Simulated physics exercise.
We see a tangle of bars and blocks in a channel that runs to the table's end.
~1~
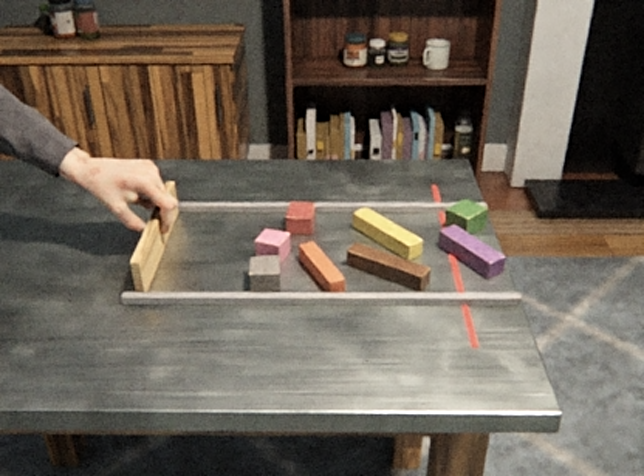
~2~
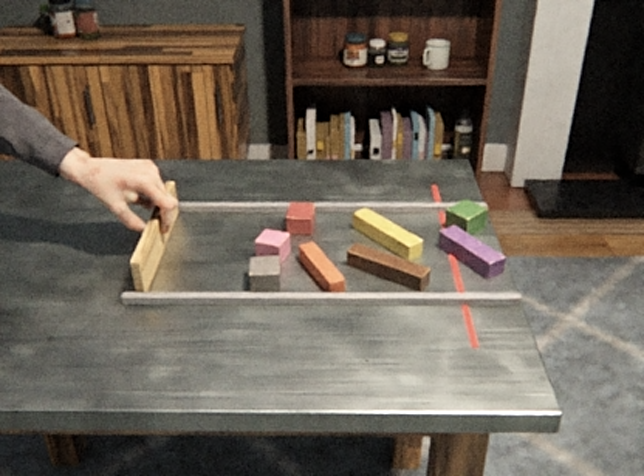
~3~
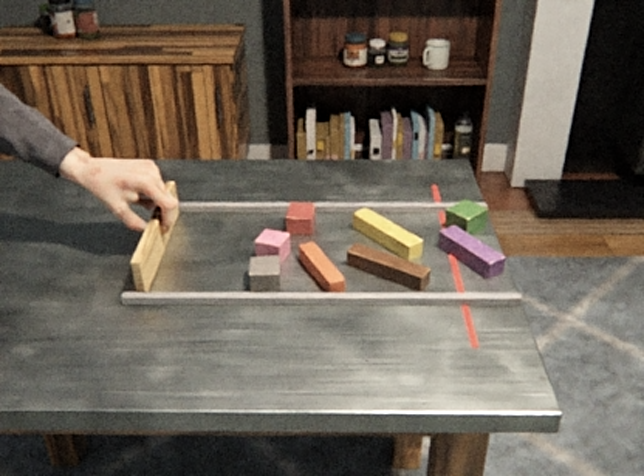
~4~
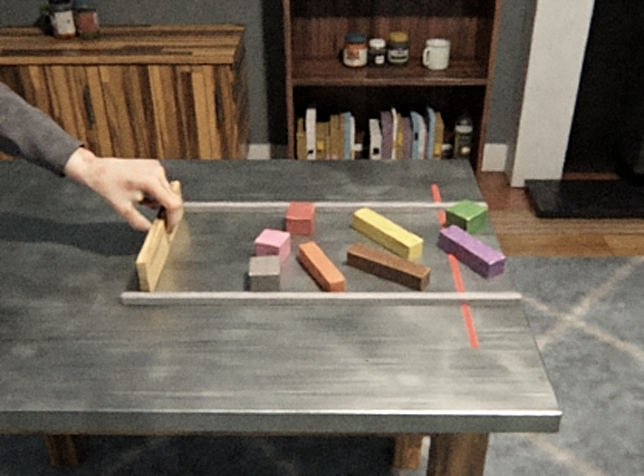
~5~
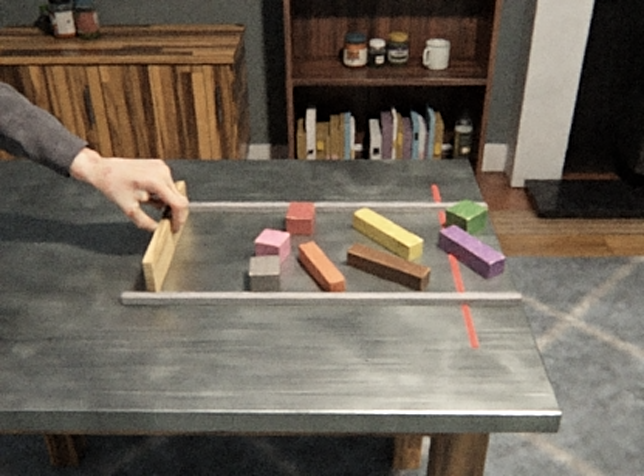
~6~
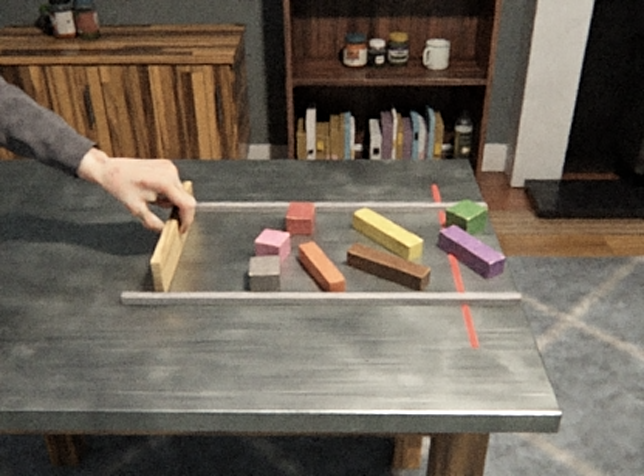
Hand holding a wooden board upright, then sliding it slightly right between two rails, while the coloured blocks ahead stay still.
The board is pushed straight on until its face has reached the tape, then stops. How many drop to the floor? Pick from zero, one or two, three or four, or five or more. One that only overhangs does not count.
The number that fall off is three or four.
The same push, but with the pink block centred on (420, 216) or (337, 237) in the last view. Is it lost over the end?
Place by place, it goes over; survives.
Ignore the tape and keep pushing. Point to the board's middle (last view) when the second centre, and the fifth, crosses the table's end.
Its middle is around (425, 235) and later (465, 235).
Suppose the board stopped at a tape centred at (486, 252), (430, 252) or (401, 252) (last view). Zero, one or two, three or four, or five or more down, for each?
In that order: At least five; 1 or 2; none at all.
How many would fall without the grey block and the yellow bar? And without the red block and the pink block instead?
First 1, then 1.
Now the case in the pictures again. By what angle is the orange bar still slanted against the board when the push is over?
Some 0 degrees.
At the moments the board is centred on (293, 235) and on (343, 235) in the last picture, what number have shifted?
The counts are 4 and 6.
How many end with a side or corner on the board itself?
That makes 3.
Soon after, none off yet; green block at rest near (466, 218); purple bar at rest near (471, 251); yellow bar at rest near (386, 233).
In the end, the number that fall off is three or four; gone, brown bar, yellow bar, purple bar and green block.
